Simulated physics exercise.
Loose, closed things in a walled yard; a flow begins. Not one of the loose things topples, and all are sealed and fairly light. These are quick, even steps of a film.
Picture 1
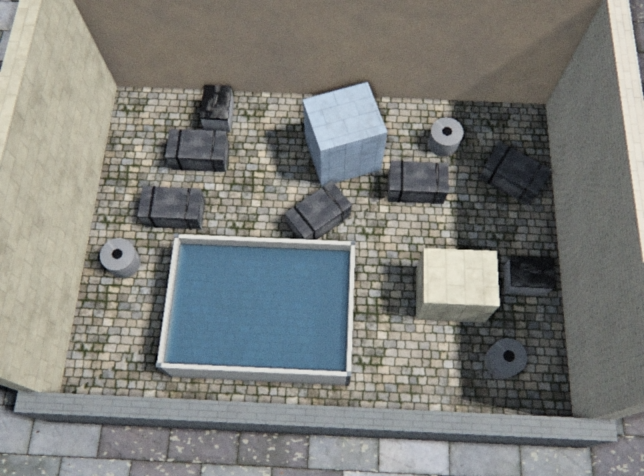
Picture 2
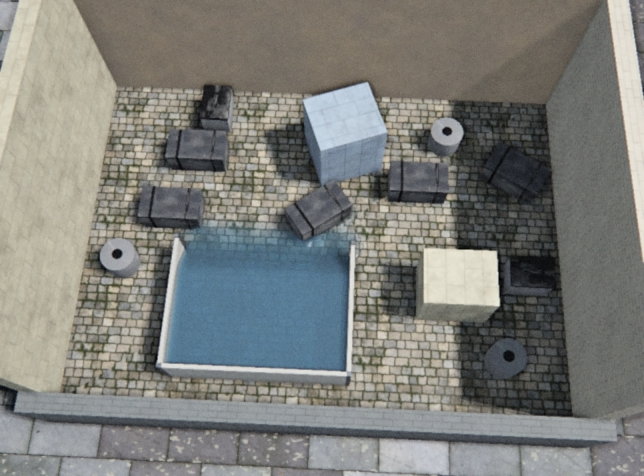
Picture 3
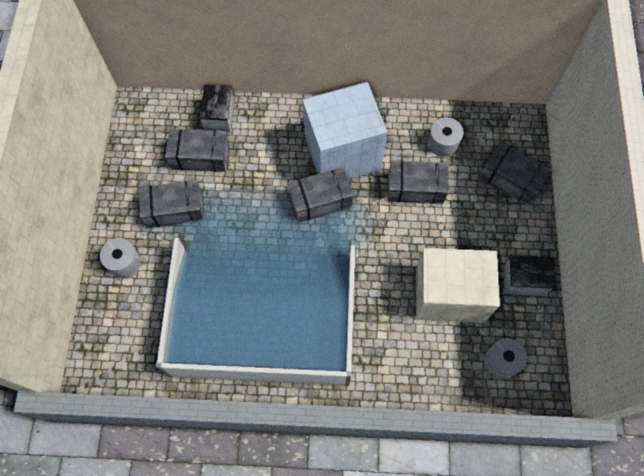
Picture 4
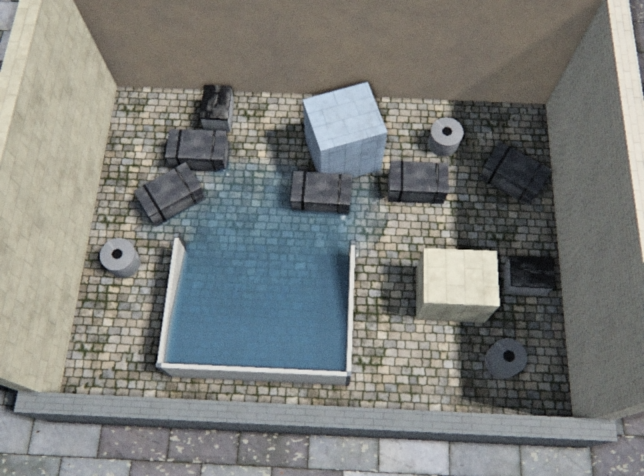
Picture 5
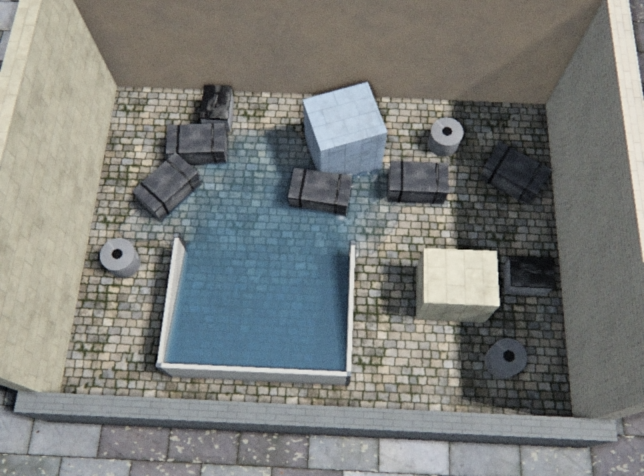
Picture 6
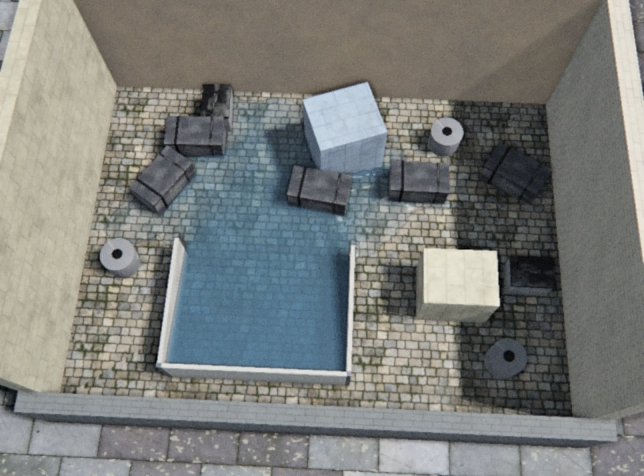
Walled cobbled yard with a pool losing its back wall, blue water spreading among dark trunks and nudging two of them.
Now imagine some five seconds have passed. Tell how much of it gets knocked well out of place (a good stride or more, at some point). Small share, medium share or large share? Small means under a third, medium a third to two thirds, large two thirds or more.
A large share.
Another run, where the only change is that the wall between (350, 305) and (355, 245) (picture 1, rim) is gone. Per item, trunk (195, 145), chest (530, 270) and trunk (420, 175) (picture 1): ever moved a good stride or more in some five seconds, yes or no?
Fell short, went past that, went past that.
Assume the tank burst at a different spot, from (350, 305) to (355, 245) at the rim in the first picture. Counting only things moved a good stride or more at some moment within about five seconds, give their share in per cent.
About 50 per cent.
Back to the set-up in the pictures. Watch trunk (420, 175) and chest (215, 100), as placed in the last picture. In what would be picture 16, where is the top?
Around (513, 168) and (165, 84).
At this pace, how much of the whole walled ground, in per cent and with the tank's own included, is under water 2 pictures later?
By my count it's near 40 in a hundred.
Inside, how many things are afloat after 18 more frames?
6.
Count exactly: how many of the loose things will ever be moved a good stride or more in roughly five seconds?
Count: 9.
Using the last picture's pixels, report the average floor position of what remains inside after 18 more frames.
I'd put it at roughly (358, 230).
A moment on, 1 of 10 are well off their spots; 1 afloat.
Next, 5 of 10 are well off their spots; 5 afloat.
Later, 7 of 10 are well off their spots; 6 afloat.
In the end, 9 of 10 are well off their spots, and 9 have been at some point; 9 afloat.
